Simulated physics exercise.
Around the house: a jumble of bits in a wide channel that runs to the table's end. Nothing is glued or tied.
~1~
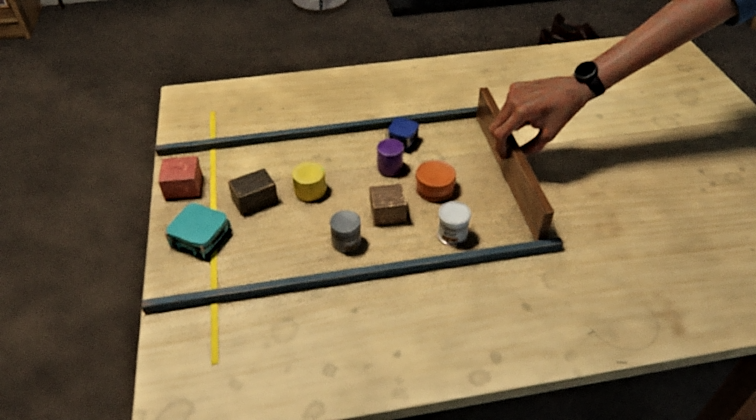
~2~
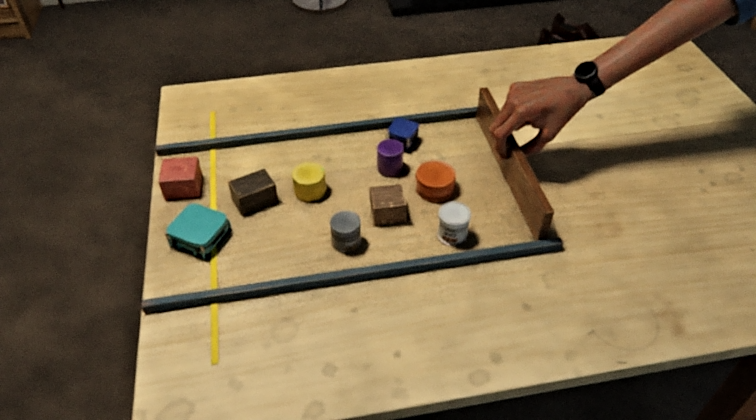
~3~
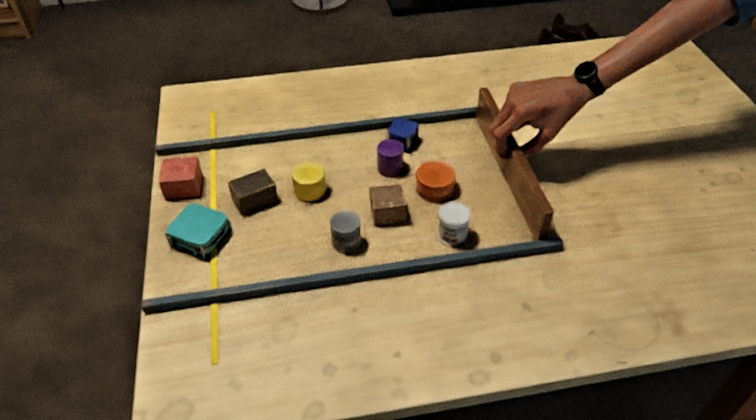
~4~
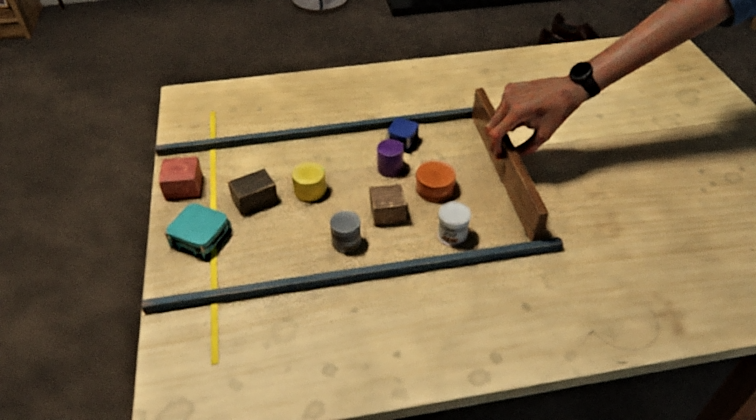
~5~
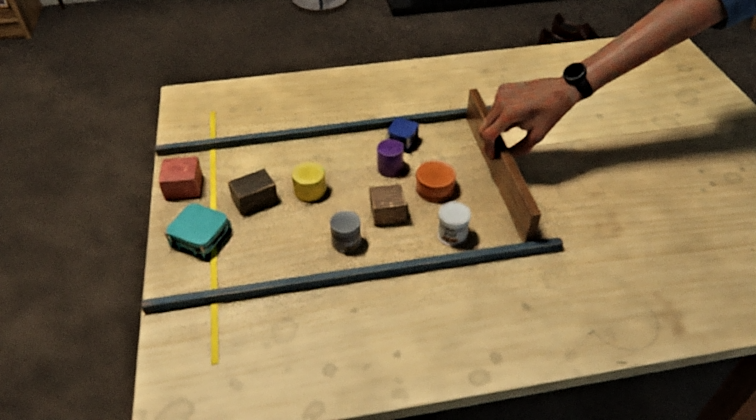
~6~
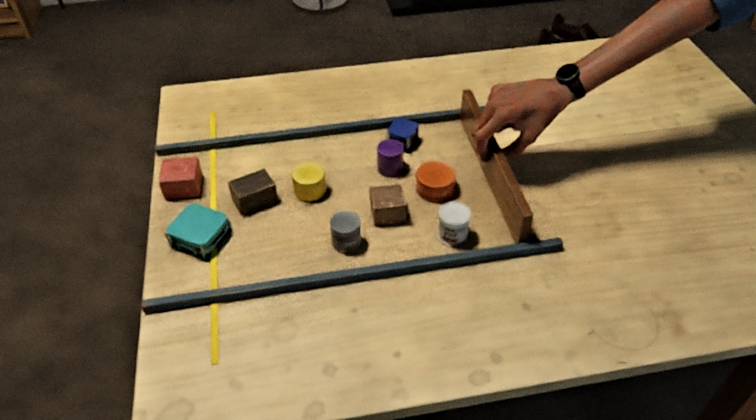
The clip shows small blocks, tubs and a turquoise case between two rails on a wooden table, with yellow tape across one end, as a hand slides an upright board slightly left while the objects stay still.
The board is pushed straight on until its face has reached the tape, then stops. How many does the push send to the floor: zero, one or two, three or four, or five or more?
In the end the number that fall off is one or two.
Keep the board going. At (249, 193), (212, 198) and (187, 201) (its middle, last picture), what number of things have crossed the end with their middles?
It would be 0, 2 and 5.
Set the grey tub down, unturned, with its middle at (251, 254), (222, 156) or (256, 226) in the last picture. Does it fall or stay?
Place by place, it remains up; stays on; does not fall.
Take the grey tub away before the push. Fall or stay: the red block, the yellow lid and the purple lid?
The red block goes over; the yellow lid stays on; the purple lid holds on.
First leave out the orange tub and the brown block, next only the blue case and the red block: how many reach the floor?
Fallen: 0, and 0 in the other try.
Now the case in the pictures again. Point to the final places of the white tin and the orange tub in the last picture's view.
About (195, 266), and the other about (191, 209).
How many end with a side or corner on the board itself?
The number is 5.
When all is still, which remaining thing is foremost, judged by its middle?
That is the black block.
Early on, none off yet; red block at rest near (181, 178); turquoise case at rest near (199, 231); black block at rest near (254, 191).
Finally, the number that fall off is one or two; lost, turquoise case and red block.
